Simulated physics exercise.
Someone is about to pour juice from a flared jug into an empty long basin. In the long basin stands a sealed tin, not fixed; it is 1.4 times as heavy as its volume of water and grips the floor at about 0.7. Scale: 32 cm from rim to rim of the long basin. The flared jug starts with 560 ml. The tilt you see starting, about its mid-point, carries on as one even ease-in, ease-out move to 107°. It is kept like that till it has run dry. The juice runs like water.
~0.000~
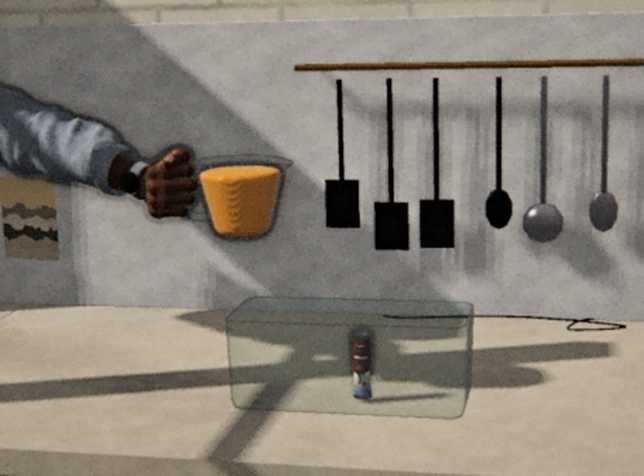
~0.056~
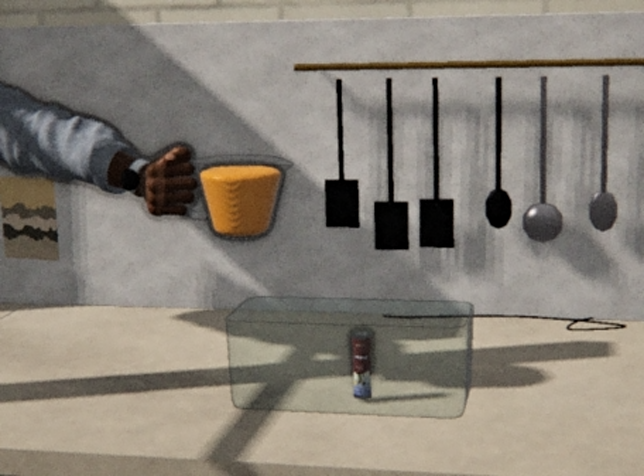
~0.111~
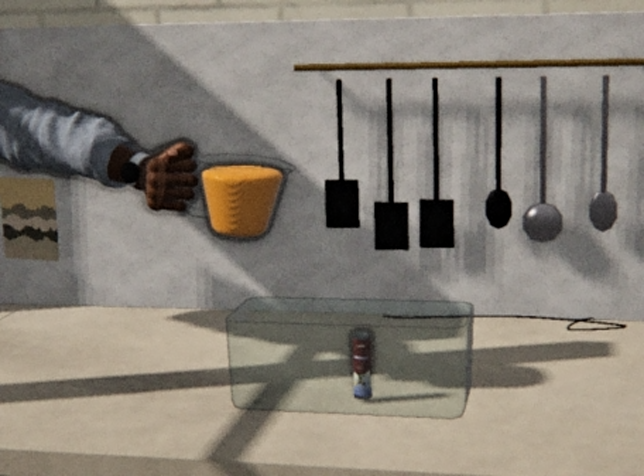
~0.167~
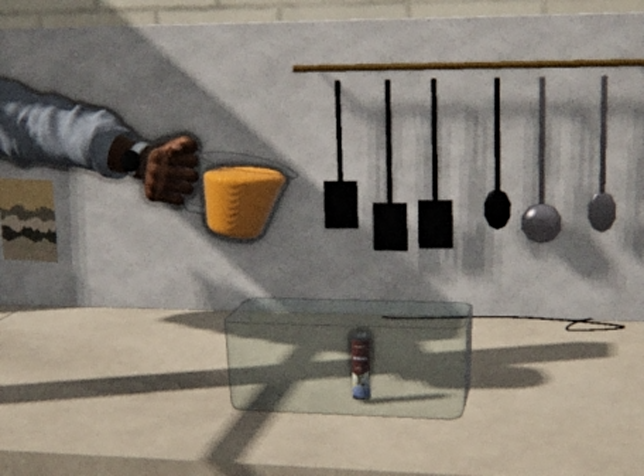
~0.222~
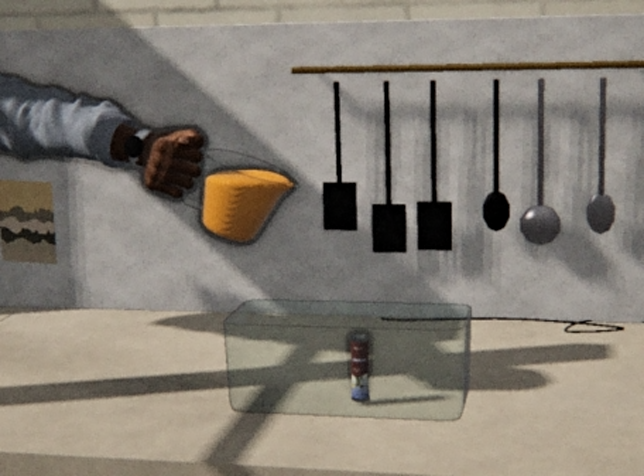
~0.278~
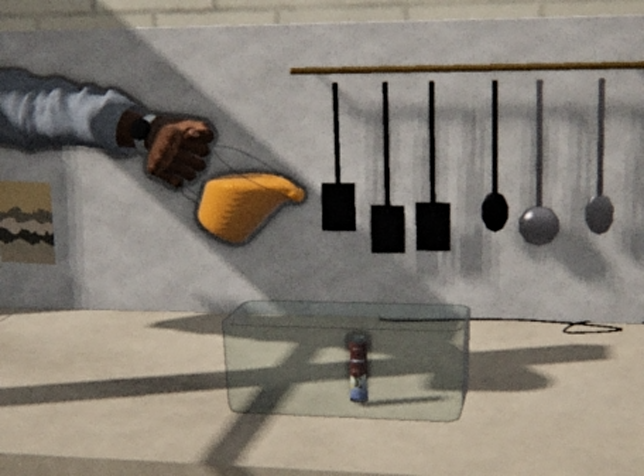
A hand on the left tilting a jug of orange juice rightward above a clear basin, the juice sliding to its lip.
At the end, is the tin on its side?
The tin falls.
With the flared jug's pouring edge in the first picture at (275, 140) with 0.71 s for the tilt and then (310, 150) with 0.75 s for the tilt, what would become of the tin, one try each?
First it goes over; then it goes over.
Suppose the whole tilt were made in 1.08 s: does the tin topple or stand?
The tin falls.
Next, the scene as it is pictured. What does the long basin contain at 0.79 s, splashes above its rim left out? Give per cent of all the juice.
Some 90 per cent.
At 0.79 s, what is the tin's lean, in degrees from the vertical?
It is at some 30°.
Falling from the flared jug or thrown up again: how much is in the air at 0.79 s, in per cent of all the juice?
About 7 per cent.
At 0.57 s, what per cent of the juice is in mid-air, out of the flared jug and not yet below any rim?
Some 32 per cent.
After 0.57 s the tilt is 92° and 36 per cent is still to pour; the tin stands where it began.
After 0.79 s the tilt is 107° and 2 per cent is still to pour; the tin leans 29°.
After 1.01 s the tilt is 107° and 0 per cent is still to pour; the tin lies on its side.
After 1.26 s the tilt is 107° and 0 per cent is still to pour; the tin lies on its side.
In the end the tin lies on its side.
